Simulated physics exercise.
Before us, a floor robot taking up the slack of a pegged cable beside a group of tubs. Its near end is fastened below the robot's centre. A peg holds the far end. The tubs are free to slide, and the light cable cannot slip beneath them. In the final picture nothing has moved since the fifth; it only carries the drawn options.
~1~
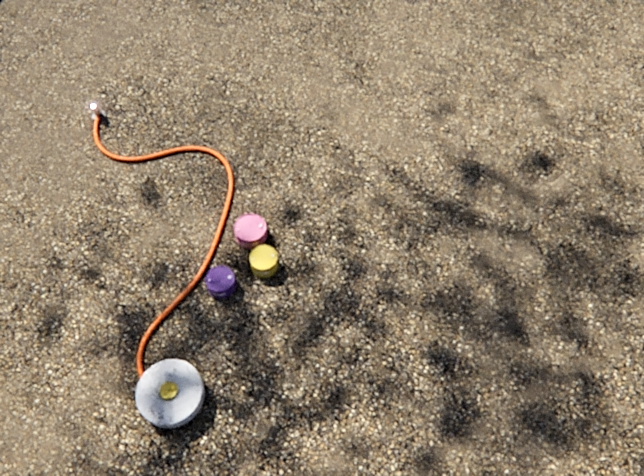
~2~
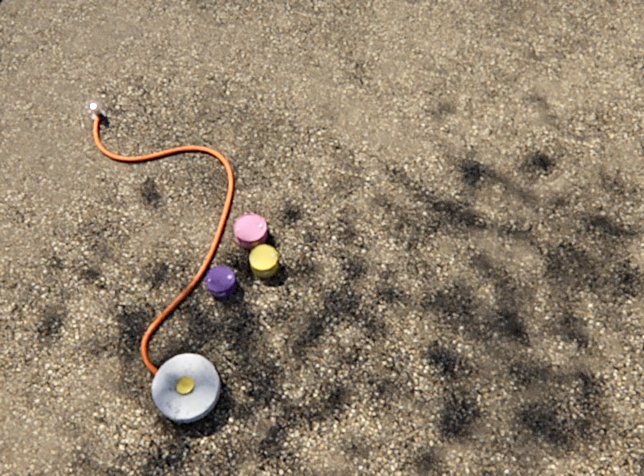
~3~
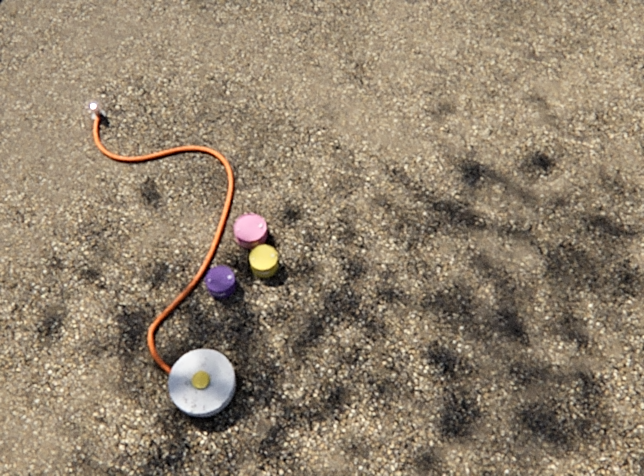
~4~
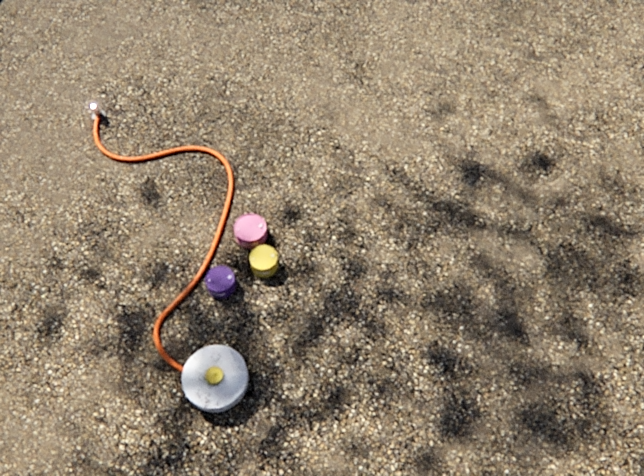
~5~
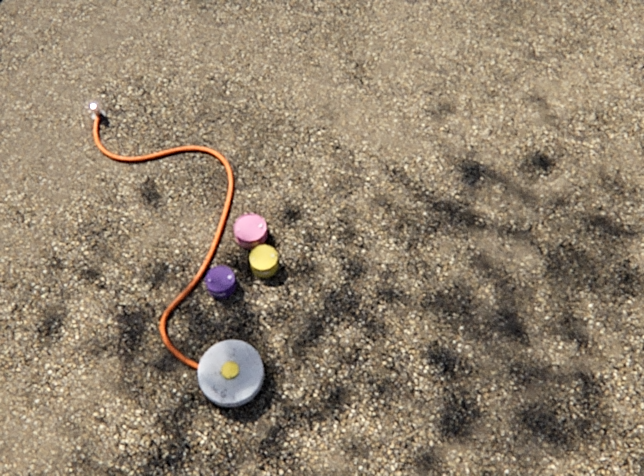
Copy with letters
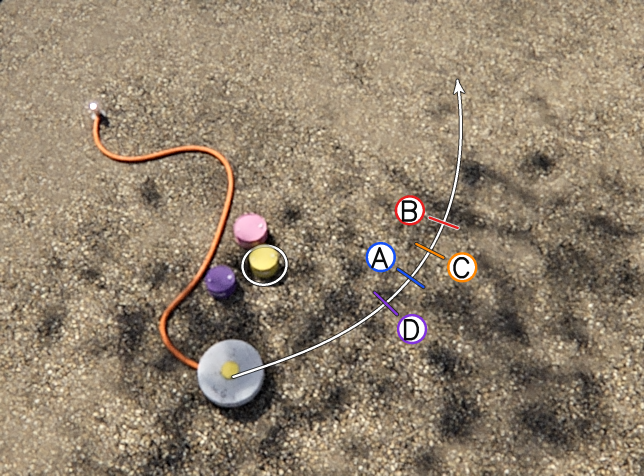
In this clip, a round, pale grey device with a yellow centre slides steadily rightward and slightly upward over rough ground, drawing the lower end of a curving orange cable along, while pink, yellow and purple tubs stay still.
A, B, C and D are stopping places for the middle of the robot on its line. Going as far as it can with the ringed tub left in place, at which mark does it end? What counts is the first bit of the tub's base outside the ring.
The farthest safe stop is B.
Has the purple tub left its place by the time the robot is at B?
Yes.
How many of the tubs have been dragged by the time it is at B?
One.
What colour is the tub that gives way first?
The purple one.
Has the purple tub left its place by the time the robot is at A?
No.
On the marked copy, A at (411, 278); B at (444, 223); C at (430, 251); D at (386, 303); the ring at (265, 265); the route from (233, 377) via (434, 244) to (457, 81).
With B. Early on, robot (332, 335); yellow tub (264, 261).
Further on, robot (408, 278); yellow tub (264, 261).
At the end, robot (445, 218); yellow tub (264, 261); purple tub (233, 262); the yellow tub is still in its ring.
As for the rest, A is safe but short; C is safe but short; D is safe but short.
